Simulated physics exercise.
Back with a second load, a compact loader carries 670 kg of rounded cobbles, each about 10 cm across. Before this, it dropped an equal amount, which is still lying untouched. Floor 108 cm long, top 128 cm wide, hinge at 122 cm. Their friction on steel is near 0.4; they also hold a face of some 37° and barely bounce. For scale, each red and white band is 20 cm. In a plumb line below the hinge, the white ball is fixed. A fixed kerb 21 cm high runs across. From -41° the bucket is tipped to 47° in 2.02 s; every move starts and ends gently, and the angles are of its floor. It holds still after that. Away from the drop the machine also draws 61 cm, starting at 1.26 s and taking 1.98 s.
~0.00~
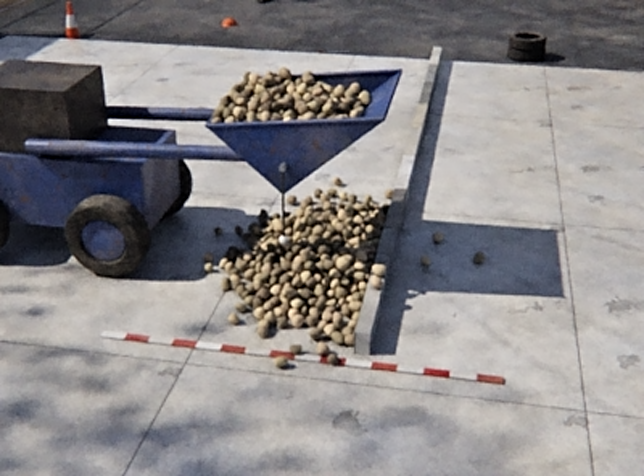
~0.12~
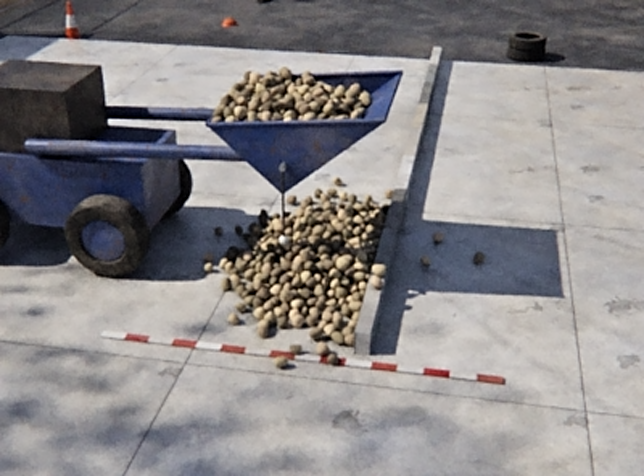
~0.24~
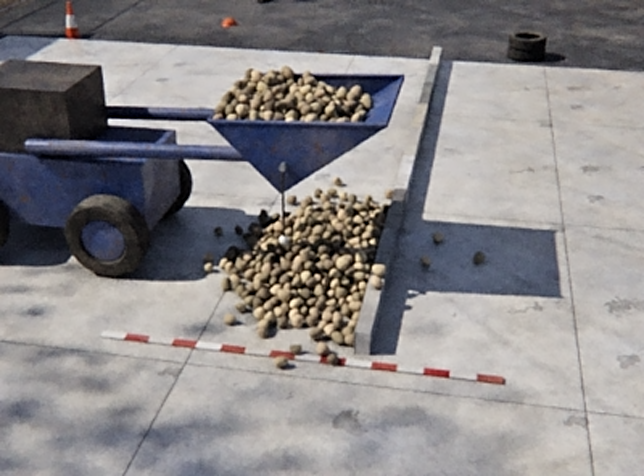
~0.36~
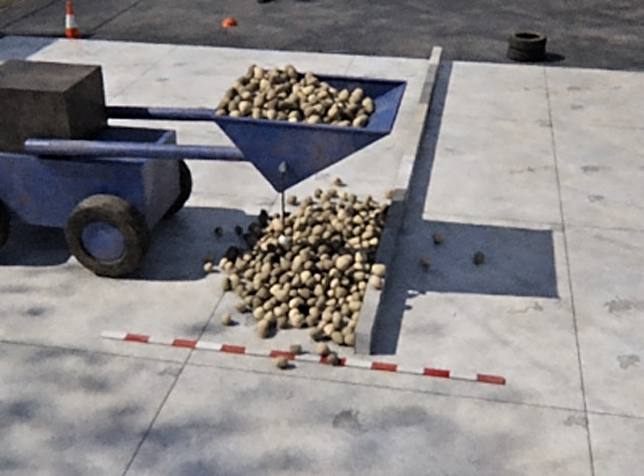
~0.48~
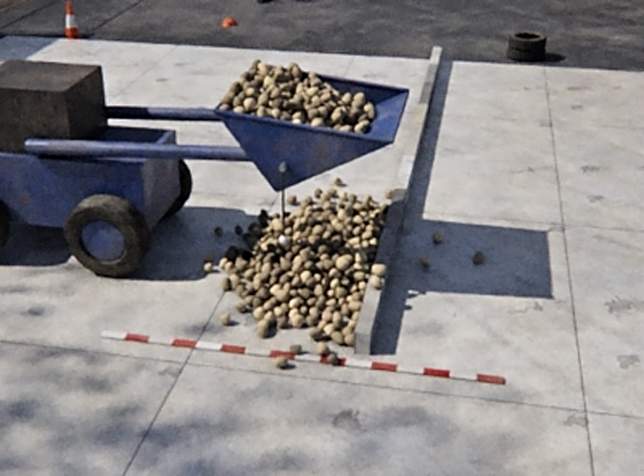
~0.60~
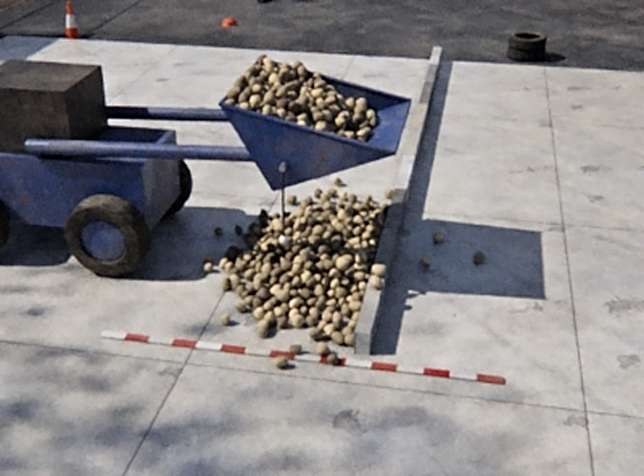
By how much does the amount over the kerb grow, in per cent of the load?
About 45 per cent.
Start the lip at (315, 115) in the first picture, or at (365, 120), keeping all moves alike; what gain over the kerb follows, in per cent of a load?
Roughly 5 and 30 percent, in that order.
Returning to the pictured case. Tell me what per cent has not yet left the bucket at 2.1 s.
Some 10 %, roughly, is held.
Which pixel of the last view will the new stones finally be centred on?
The middle lies near (379, 251) in the last picture.
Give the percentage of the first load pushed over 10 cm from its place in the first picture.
Some 5 percent, give or take.
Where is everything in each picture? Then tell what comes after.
In the first picture, the bucket is at -41°, its lip at (384, 119); the top of the load is at (286, 82). The earlier load is highest near (320, 234), 30 cm above ground level, 99 % on this side of the kerb, 1 % over the kerb.
The second picture shows lip at (385, 121), floor tilted -40°, highest stones at (283, 80); the stones move at 0.1 m/s on average.
In the third picture, the bucket is at -38°, its lip at (387, 125); the top of the load is at (271, 78); the stones move at 0.1 m/s on average.
In the fourth picture, the bucket is at -34°, its lip at (390, 133); the top of the load is at (266, 75); the stones move at 0.2 m/s on average.
The fifth picture shows lip at (393, 142), floor tilted -28°, highest stones at (261, 73); the stones move at 0.3 m/s on average.
The sixth picture shows lip at (396, 154), floor tilted -22°, highest stones at (264, 70); the stones move at 0.3 m/s on average.
After 1.5 s the floor is at 34°; in per cent of one load, 92 in the bucket, 105 on this side of the kerb, 3 over the kerb; the foremost stones are at (421, 234).
After 2.1 s the floor is at 47°; in per cent of one load, 10 in the bucket, 149 on this side of the kerb, 40 over the kerb; the foremost stones are at (509, 276).
After 3.7 s the floor is at 47°; in per cent of one load, 0 in the bucket, 155 on this side of the kerb, 45 over the kerb; the foremost stones are at (609, 312).
After 6.5 s the floor is at 47°; in per cent of one load, 0 in the bucket, 155 on this side of the kerb, 45 over the kerb; the foremost stones are at (609, 312). Net gain over the kerb, 45.
